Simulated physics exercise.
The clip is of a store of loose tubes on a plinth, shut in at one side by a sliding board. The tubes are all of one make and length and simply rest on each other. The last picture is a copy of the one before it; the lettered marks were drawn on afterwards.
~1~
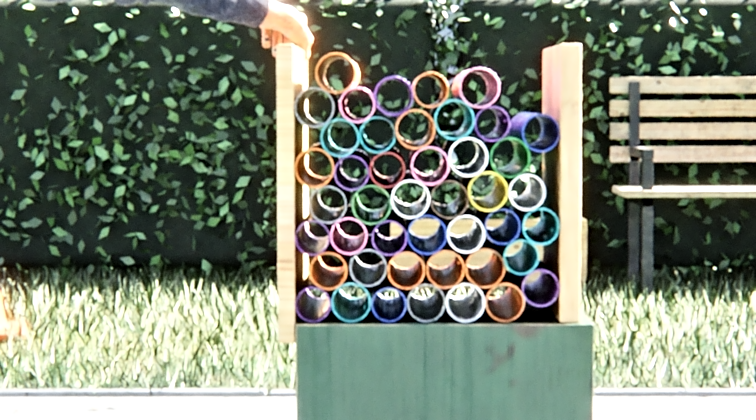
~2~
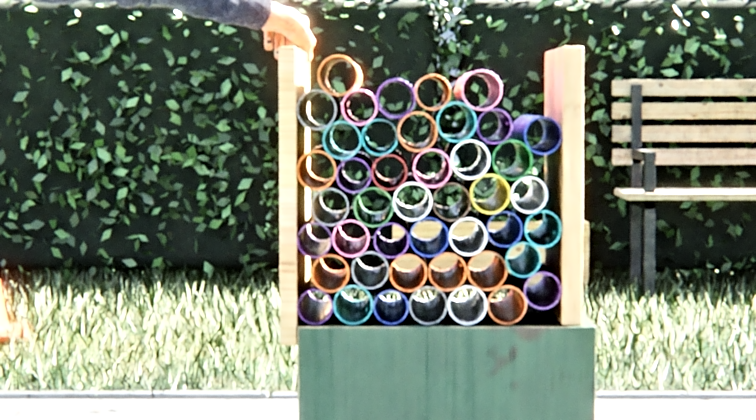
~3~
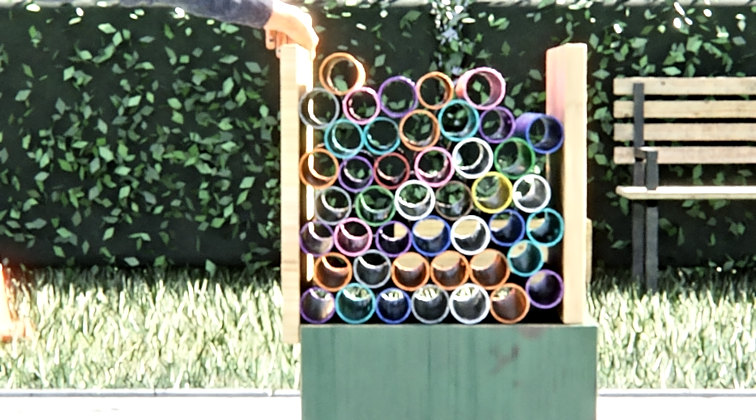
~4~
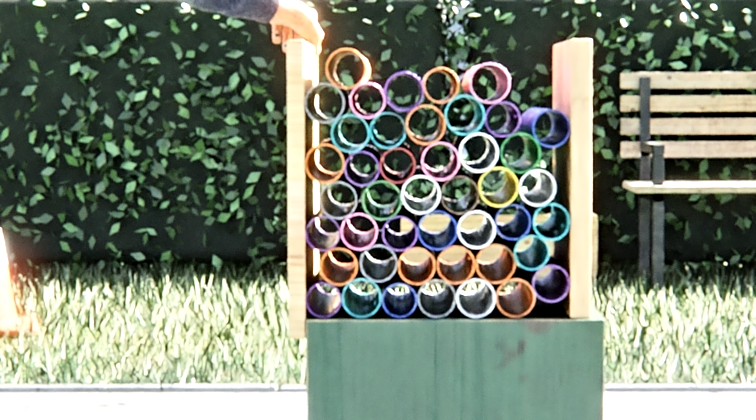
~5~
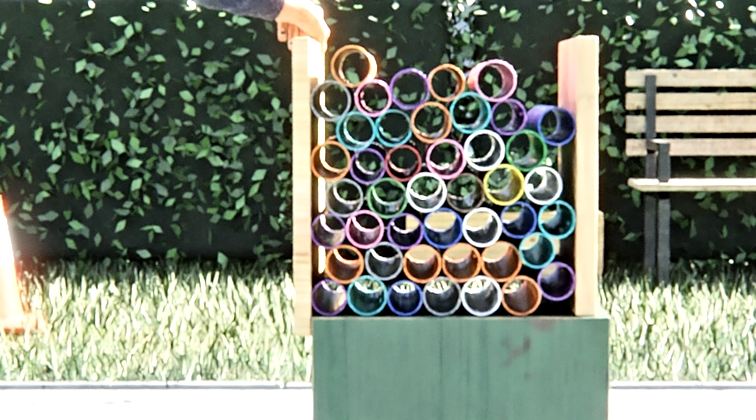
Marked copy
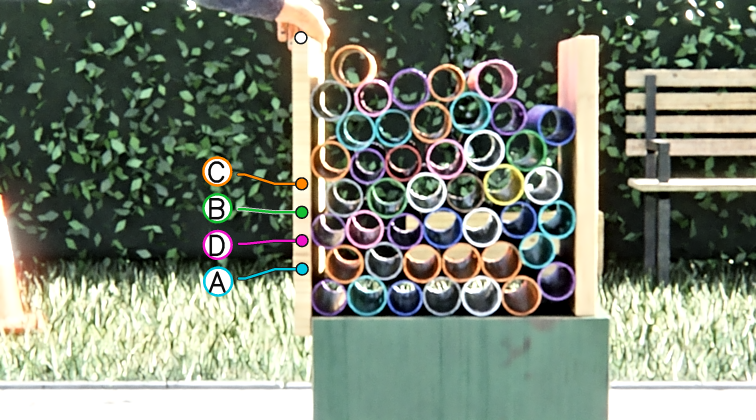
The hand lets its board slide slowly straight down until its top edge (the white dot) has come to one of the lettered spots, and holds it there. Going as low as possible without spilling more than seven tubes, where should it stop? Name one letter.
Slide it to D.
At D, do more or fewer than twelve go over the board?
It loses fewer than twelve.
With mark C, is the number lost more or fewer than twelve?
At C, fewer than twelve.
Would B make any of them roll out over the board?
Yes, at B.
On the copy, A at (302, 269); B at (302, 212); C at (301, 184); D at (302, 241); the white dot at (301, 38).
On D. First, top of the board (310, 122).
Then, top of the board (311, 215).
Finally, top of the board (311, 240), five out over the board.
By contrast, A more than seven out over the board; B five out over the board; C two out over the board.
